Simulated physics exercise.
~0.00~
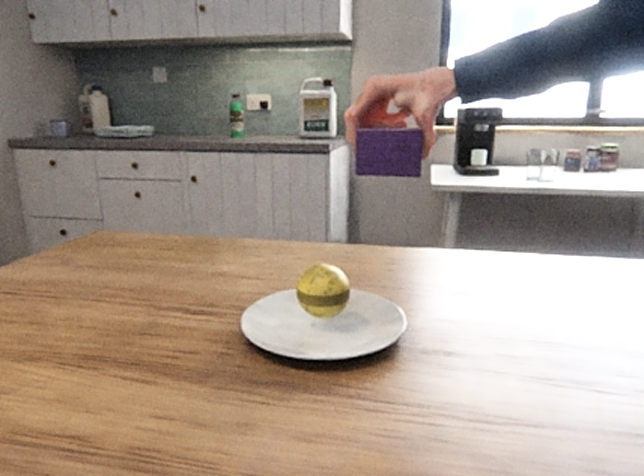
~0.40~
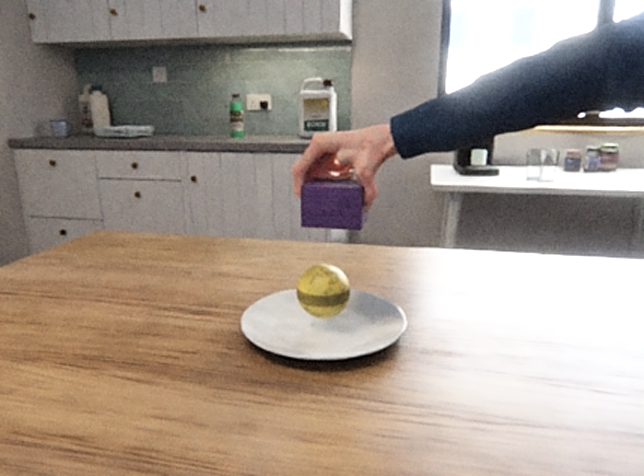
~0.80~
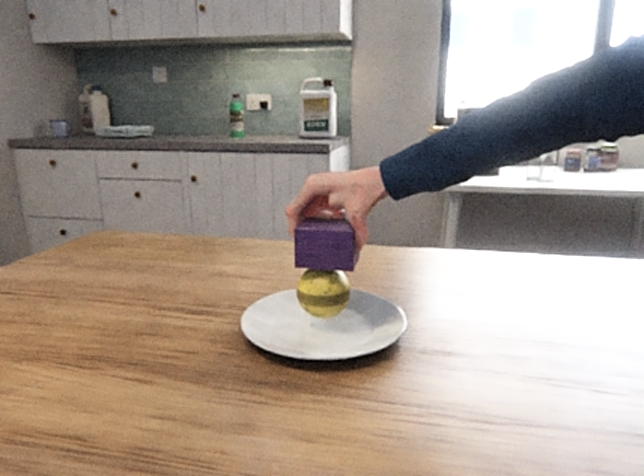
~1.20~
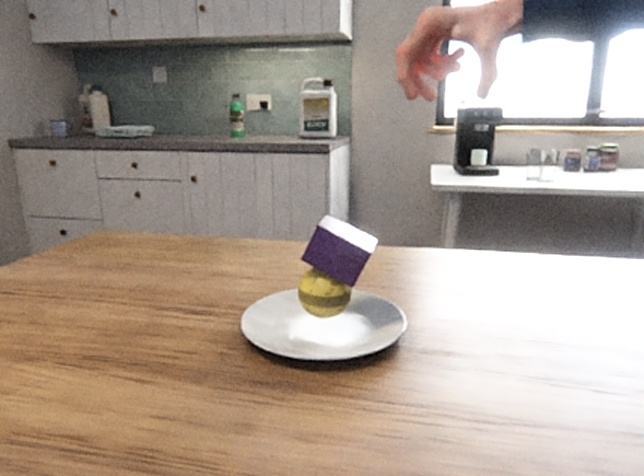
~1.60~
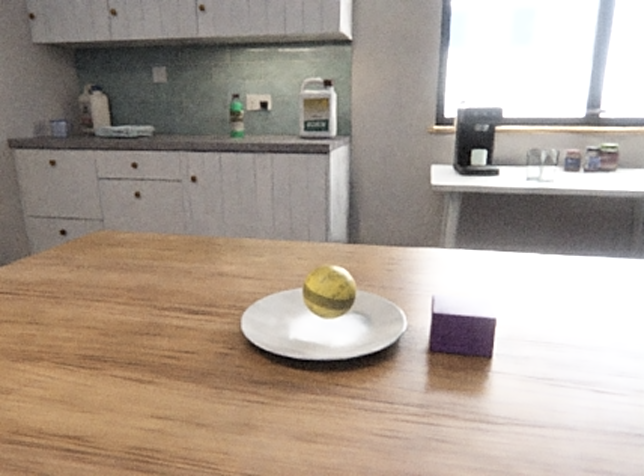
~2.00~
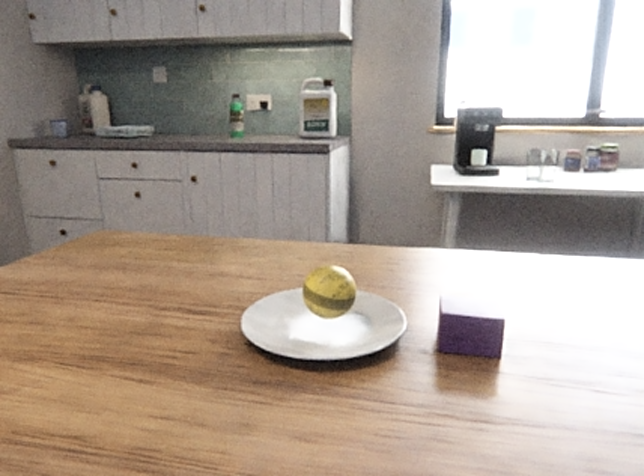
A hand lowered a purple block onto a yellow ball sitting on a white plate on a wooden table, then let go and drew back. The block tipped over to the right and ended up on the table beside the plate, while the ball stayed on it.
